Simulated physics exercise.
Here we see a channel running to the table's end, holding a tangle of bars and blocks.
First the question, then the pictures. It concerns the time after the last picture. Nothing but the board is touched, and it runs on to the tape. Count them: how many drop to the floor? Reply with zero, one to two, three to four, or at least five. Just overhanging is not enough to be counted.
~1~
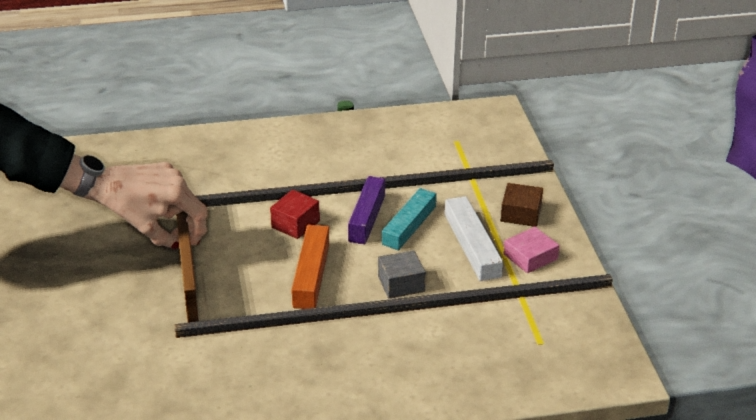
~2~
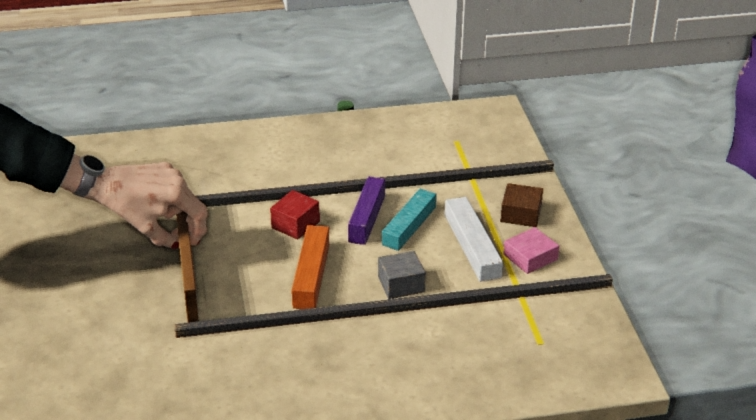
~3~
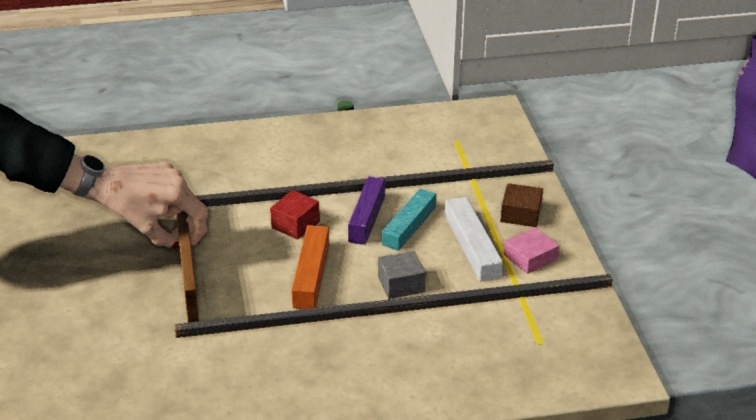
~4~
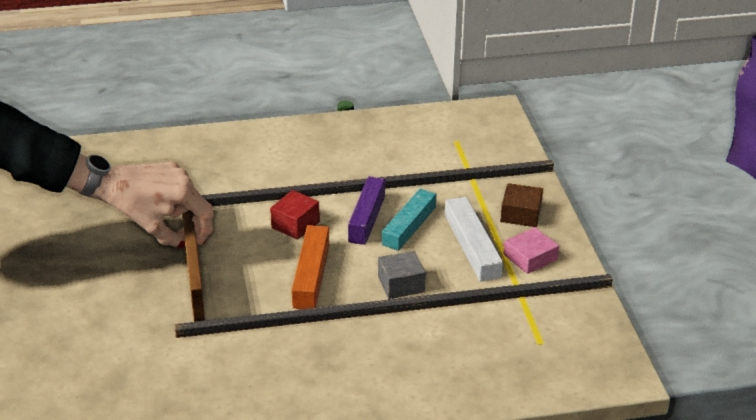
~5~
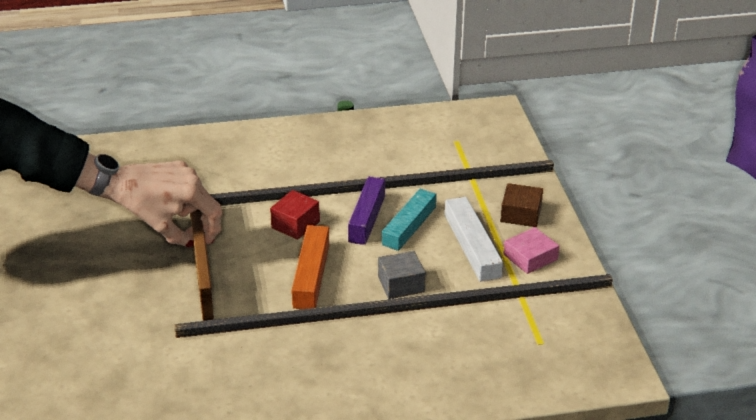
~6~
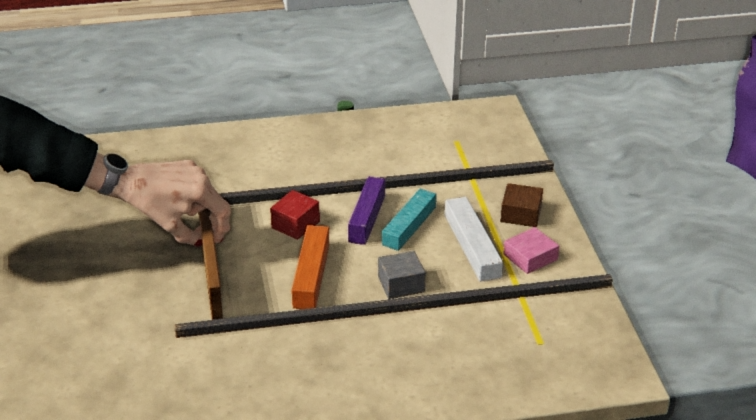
It comes to one to two.
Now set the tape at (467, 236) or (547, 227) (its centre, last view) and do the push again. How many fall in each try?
Tallies in order: 0 and 6.
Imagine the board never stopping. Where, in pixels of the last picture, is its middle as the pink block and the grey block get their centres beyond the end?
The middle is at (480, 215) when it's the pink block, and at (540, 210) when it's the grey block.
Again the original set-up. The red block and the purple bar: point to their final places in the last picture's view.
Red block at about (501, 187), purple bar at about (526, 196).
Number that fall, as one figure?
The number that fall is 2.
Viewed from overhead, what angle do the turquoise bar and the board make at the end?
The angle comes out near 20 degrees.
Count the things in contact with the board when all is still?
Contact count: 2.
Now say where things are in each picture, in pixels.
Brown block (522, 205); pink block (531, 250); white bar (473, 238); board (185, 247); tape (494, 233), in the first frame.
Pink block (531, 250); grey block (402, 275), in the second frame.
White bar (473, 238); orange bar (311, 266), in the third frame.
Brown block (522, 205); board (191, 247), in the fourth frame.
Pink block (531, 250); purple bar (367, 210), in the fifth frame.
Brown block (522, 205); pink block (531, 250); white bar (473, 238); board (208, 245); tape (494, 233), in the sixth frame.
Soon after, none off yet; brown block at rest near (522, 205); pink block at rest near (531, 250); white bar at rest near (473, 238).
At rest, the number that fall off is one or two; fallen, pink block and brown block.
